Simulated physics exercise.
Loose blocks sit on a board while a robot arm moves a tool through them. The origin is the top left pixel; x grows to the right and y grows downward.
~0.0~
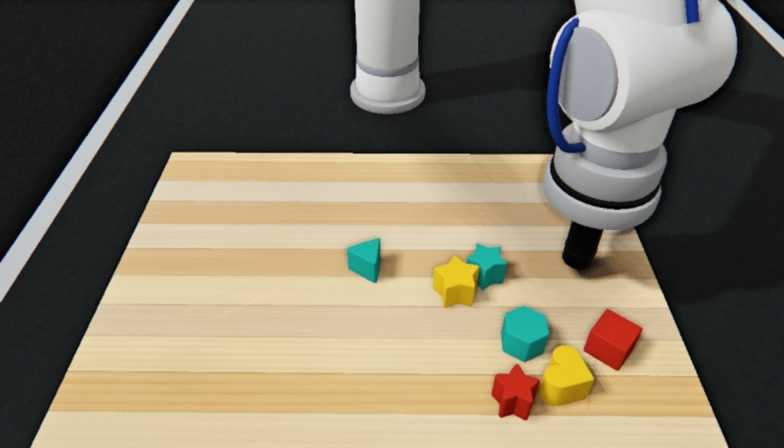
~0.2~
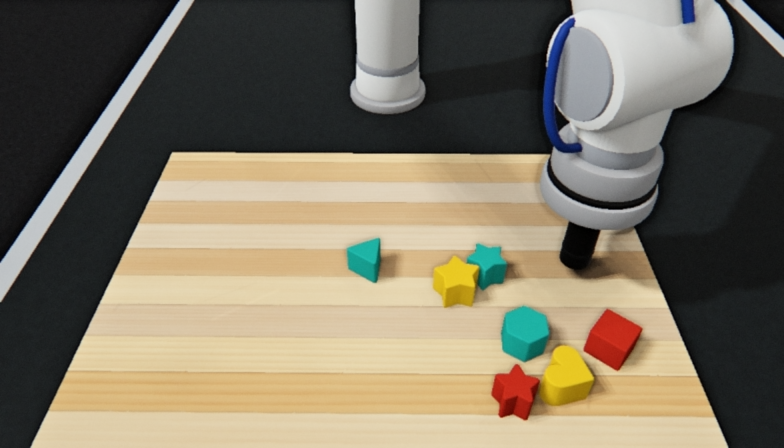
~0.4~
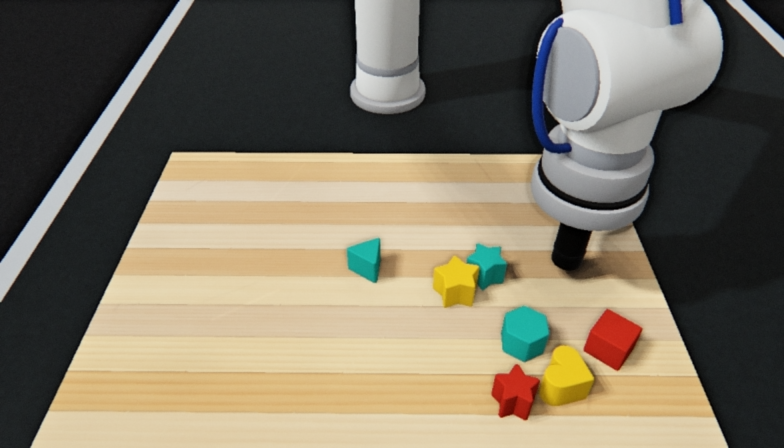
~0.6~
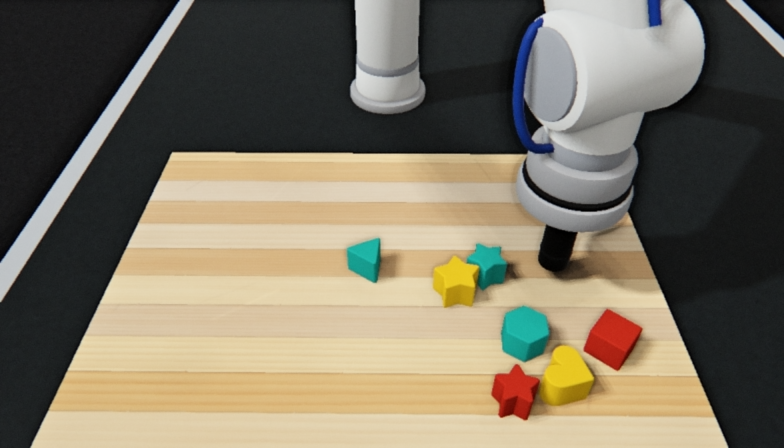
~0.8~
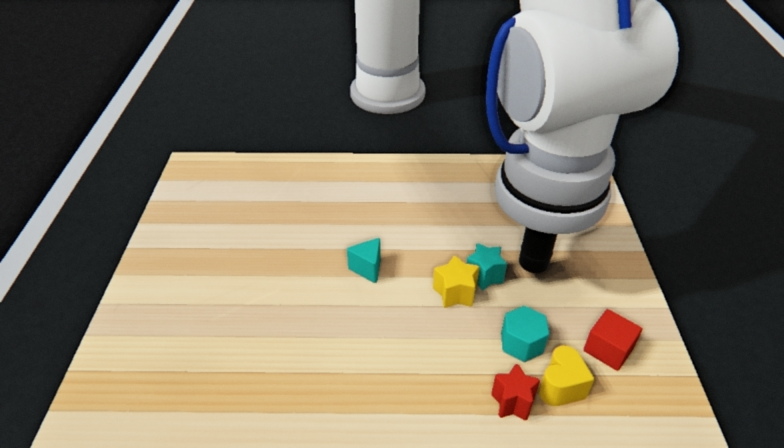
The clip opens on a light wooden board scattered with turquoise, yellow and red blocks, with a robot arm's dark-tipped tool at the upper right. The arm barely shifts at first, then slides the tool a short way left toward the turquoise star, while every block stays still.
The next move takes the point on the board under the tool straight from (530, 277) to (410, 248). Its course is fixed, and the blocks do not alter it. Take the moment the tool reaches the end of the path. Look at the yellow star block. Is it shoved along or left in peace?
That one moves away.
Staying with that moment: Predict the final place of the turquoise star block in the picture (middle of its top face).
I'd say the turquoise star block ends with its top centre at (432, 254).
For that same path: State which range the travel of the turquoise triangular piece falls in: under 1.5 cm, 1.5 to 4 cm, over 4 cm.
The block winds up within 1.5 cm of where it is now.
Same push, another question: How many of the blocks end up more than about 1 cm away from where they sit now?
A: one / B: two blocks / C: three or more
My answer is option B.
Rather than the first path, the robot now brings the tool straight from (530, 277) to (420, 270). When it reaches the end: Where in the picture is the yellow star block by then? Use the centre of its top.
It is at (415, 279).
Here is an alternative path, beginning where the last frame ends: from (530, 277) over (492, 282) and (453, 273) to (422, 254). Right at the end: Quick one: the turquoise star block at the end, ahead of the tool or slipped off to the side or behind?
The tool pushes it to the end.
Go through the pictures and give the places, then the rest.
Tool tip (577, 260); block tops, turquoise triangular piece (367, 249); yellow star block (458, 272); turquoise star block (488, 255), in the first picture.
Tool (574, 260); blocks unchanged, in the second picture.
Tool (566, 261); blocks unchanged, in the third picture.
Tool (553, 262); blocks unchanged, in the fourth picture.
Tool (534, 264); turquoise triangular piece (367, 249); yellow star block (458, 272); turquoise star block (488, 255), in the fifth picture.
On the path given first. One third of the way, tool (491, 254); yellow star block (445, 275); turquoise star block (466, 256), turned 25° anticlockwise.
Two thirds of the way, tool (450, 244); yellow star block (433, 281), turned 35° anticlockwise; turquoise star block (438, 255), turned 55° anticlockwise.
At the end, tool (411, 235); turquoise triangular piece in place; yellow star block (432, 282), turned 35° anticlockwise; turquoise star block (432, 254), turned 75° anticlockwise.
